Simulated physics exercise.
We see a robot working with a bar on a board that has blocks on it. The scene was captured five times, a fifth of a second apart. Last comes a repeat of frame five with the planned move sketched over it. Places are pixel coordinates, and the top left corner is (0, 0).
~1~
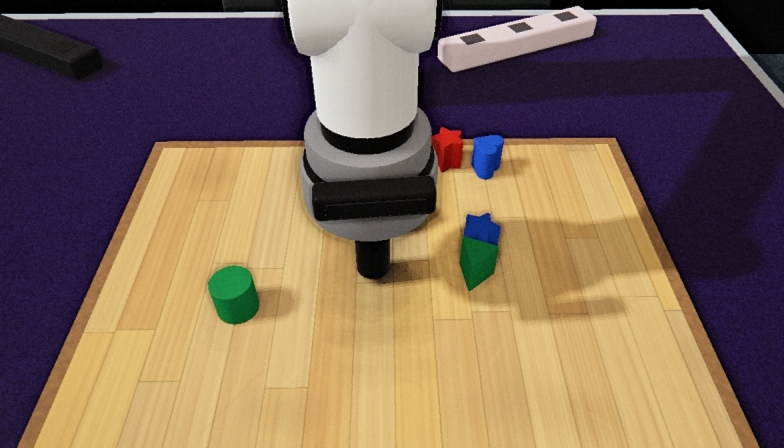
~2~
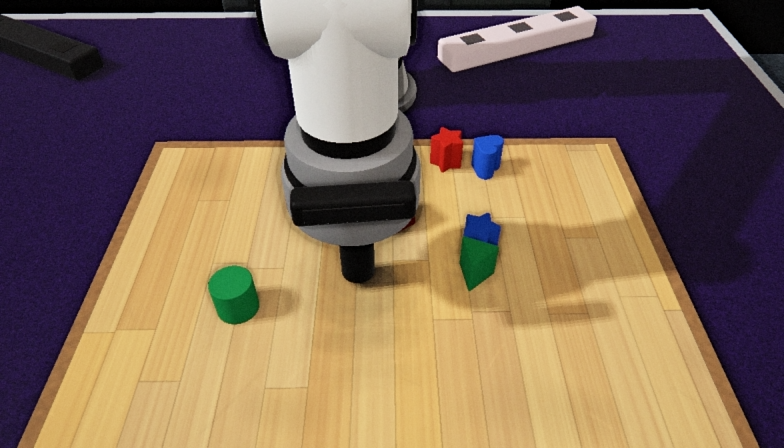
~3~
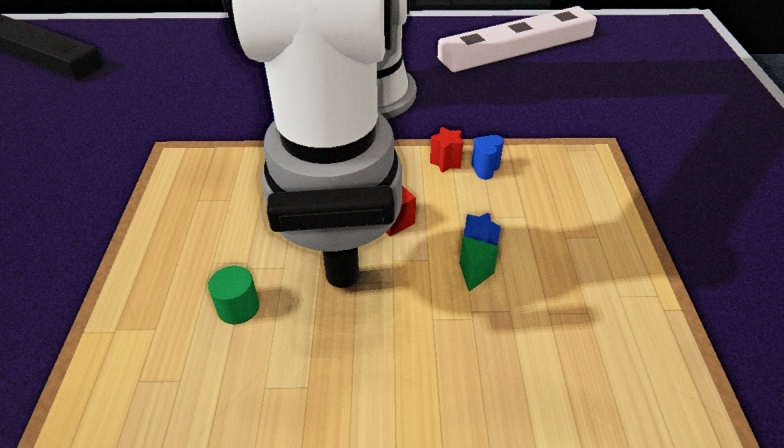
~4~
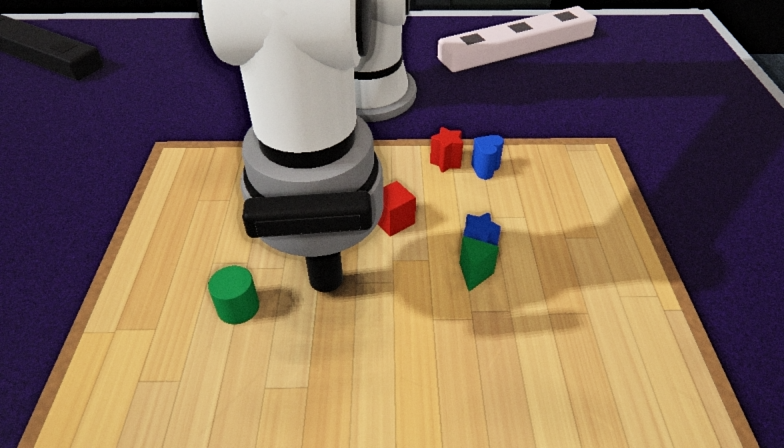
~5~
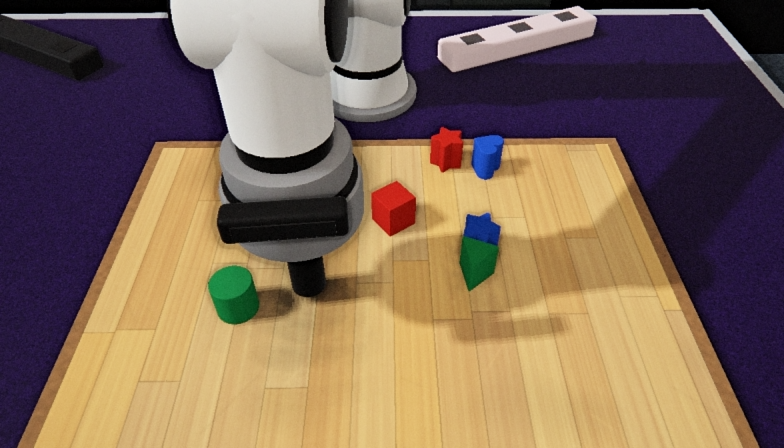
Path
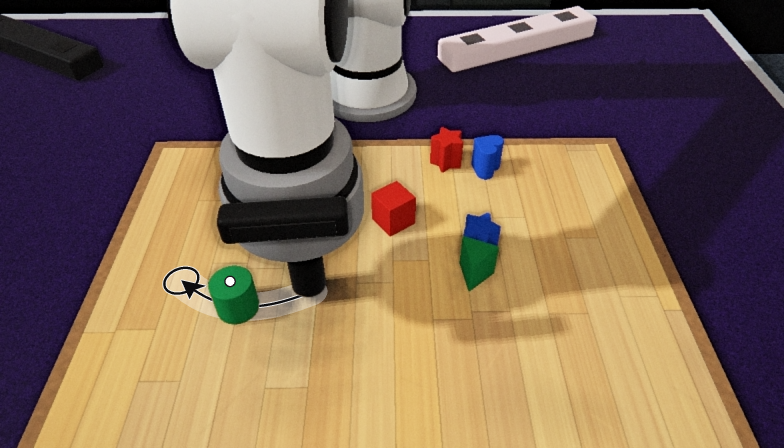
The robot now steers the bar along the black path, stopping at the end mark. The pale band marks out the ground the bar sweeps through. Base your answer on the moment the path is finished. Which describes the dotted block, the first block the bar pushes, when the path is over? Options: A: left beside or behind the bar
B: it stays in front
Option A.
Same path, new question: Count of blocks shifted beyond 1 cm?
It looks like one block will be pushed more than about 1 cm.
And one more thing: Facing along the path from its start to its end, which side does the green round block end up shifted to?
That's a shift to the left.
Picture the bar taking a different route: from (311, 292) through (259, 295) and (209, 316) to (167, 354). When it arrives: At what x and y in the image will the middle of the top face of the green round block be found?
Its top face will be centred at roughly (108, 342).
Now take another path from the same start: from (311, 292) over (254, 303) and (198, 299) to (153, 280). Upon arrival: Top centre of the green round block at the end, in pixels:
I'd say the green round block ends with its top centre at (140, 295).
Drawn move, from (311, 292) over (263, 306) and (216, 301) to (181, 280); the dot is on the green round block.
The first path, step by step. One third of the way, bar (260, 298); green round block (214, 283).
Two thirds of the way, bar (212, 293); green round block (164, 286).
At the end, bar (178, 272); green round block (146, 285).
